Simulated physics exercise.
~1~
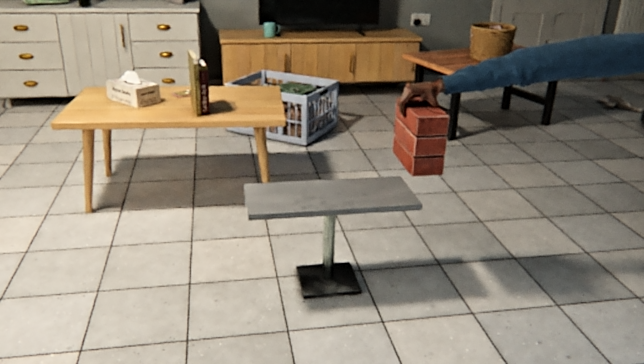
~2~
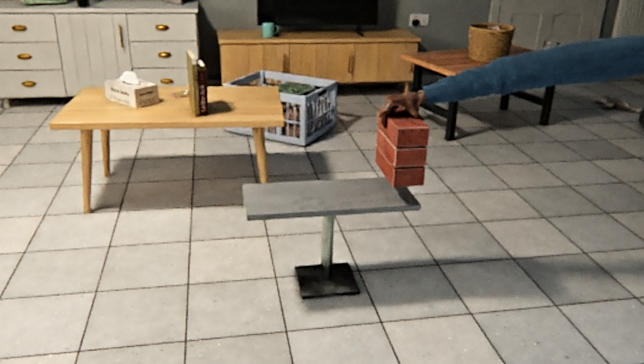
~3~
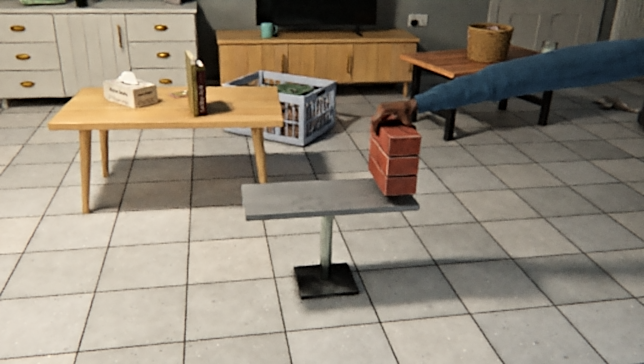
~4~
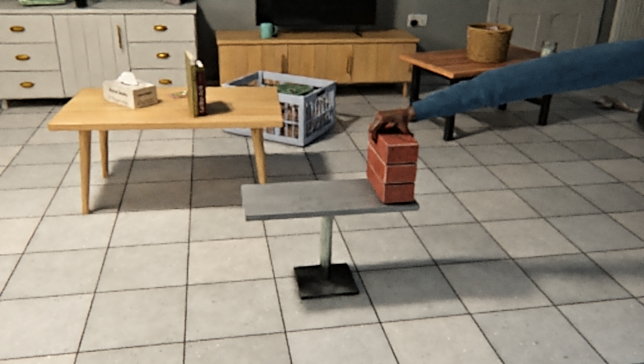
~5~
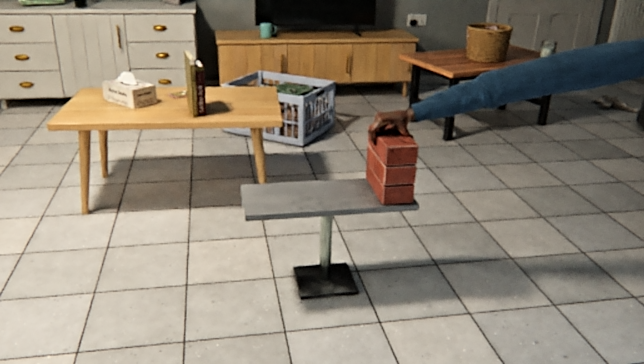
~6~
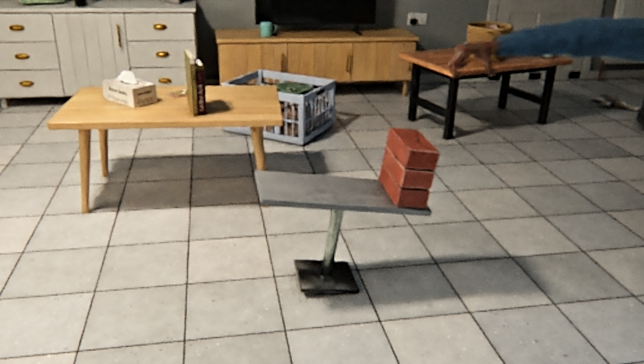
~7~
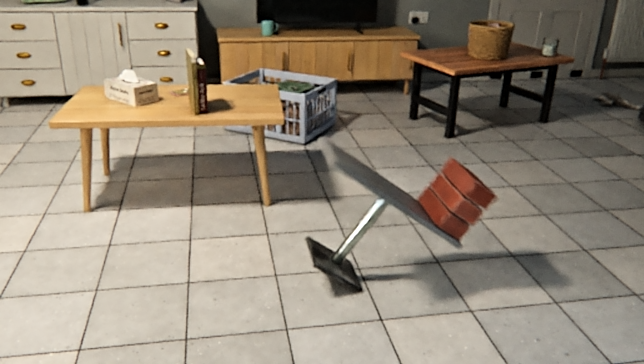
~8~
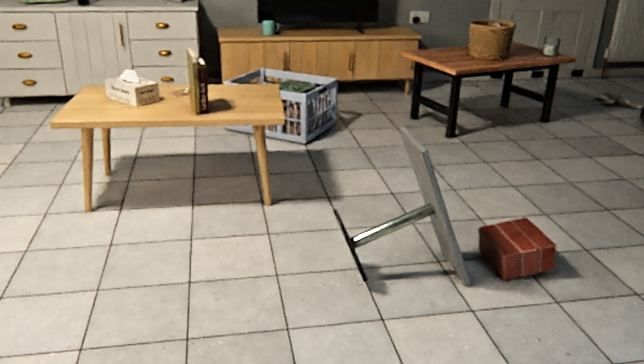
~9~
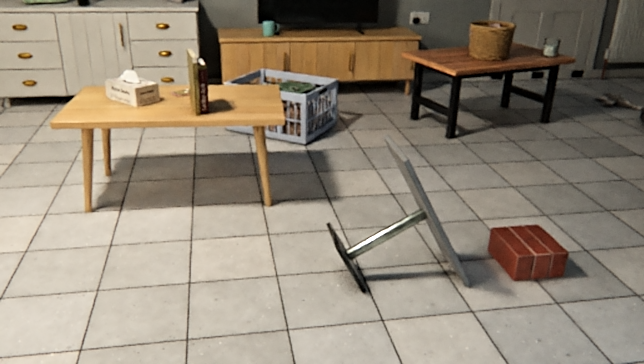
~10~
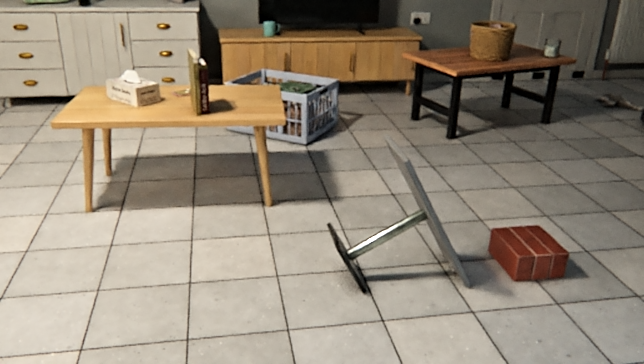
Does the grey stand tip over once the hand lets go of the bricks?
Yes, the grey stand tips over to the right and ends up leaning on the edge of its top and its base, with the bricks on the floor beside it.
On a tiled living room floor, a hand setting stacked red bricks on a grey stand's right end, letting go, both toppling right.
